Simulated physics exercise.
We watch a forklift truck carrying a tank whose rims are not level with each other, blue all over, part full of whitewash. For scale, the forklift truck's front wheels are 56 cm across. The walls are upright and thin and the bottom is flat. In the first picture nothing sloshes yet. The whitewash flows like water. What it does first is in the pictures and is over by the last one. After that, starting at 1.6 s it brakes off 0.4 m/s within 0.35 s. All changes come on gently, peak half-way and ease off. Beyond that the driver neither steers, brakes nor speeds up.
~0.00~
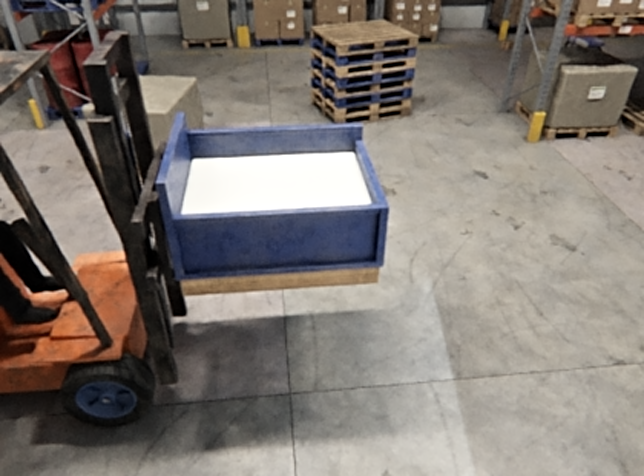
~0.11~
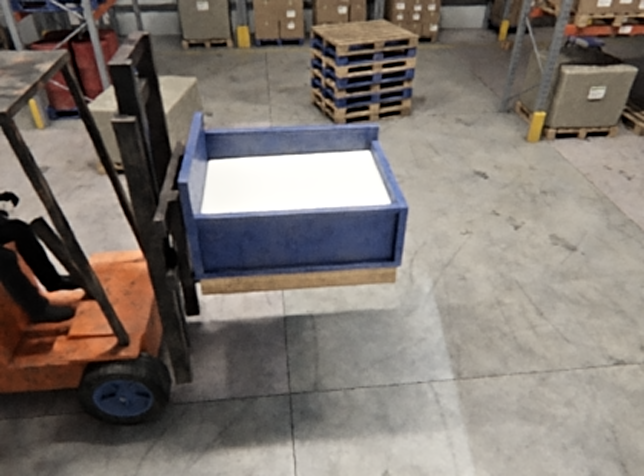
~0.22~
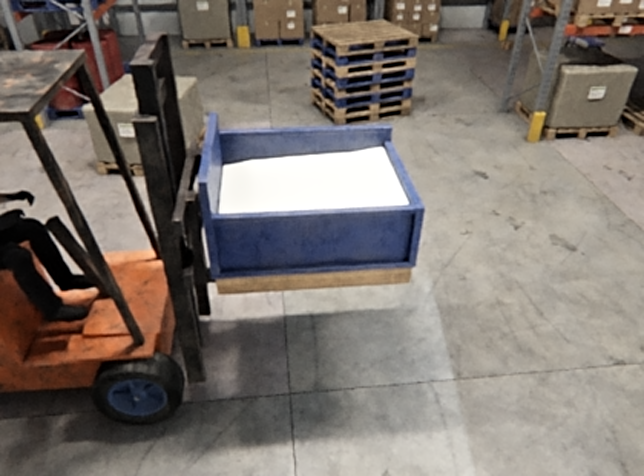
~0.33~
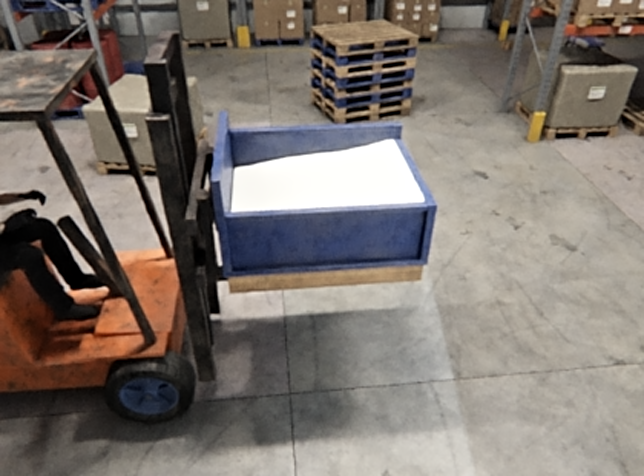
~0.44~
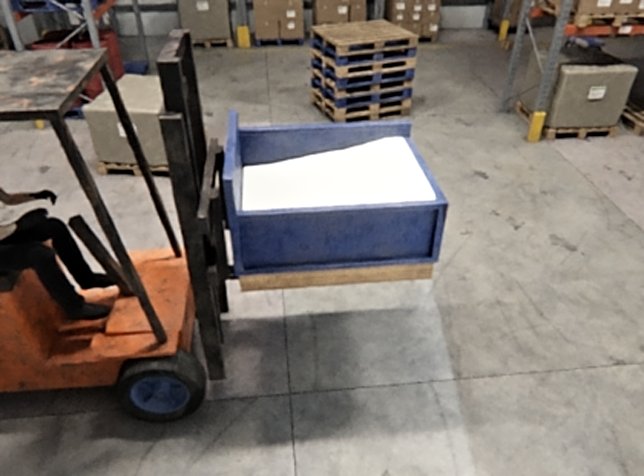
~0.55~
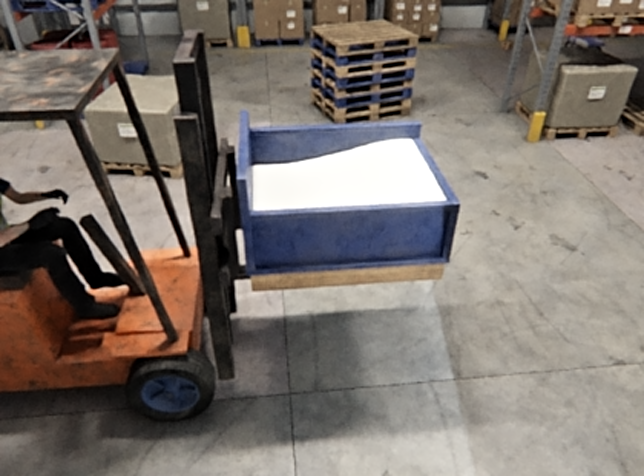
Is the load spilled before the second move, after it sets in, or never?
Answer: After.
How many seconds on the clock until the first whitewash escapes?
At about 2.2 s.
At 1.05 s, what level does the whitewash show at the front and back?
About 26 cm in front and 34 cm behind.
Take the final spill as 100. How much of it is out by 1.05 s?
Some 0 per cent by then.
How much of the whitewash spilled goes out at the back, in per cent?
About 0 per cent.
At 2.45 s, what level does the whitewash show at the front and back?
About 28 cm in front and 30 cm behind.
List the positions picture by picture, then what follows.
Level at the front (345, 156); level at the back (202, 163); still flat; the front is on the right, levels are read along the far wall; a wheel hub at (105, 405), in the first picture.
Level at the front (361, 156); level at the back (218, 163); still flat, in the second picture.
Level at the front (375, 151); level at the back (233, 169); rising 6° towards the front, in the third picture.
Level at the front (385, 146); level at the back (244, 170); rising 8° towards the front, in the fourth picture.
Level at the front (395, 141); level at the back (253, 169); rising 9° towards the front, in the fifth picture.
Level at the front (405, 143); level at the back (263, 168); rising 8° towards the front; a wheel hub at (170, 400), in the sixth picture.
After 1.05 s front 25 cm, middle 29 cm, back 35 cm above the floor; no loss so far.
After 1.75 s front 36 cm, middle 30 cm, back 24 cm above the floor; no loss so far.
After 2.45 s front 27 cm, middle 30 cm, back 30 cm above the floor; the loss stands at 3 per cent, over the front.
After 4.93 s the loss stands at 5 per cent, over the front; the first of it left at about 2.15 s, and the second move began at 1.6 s.
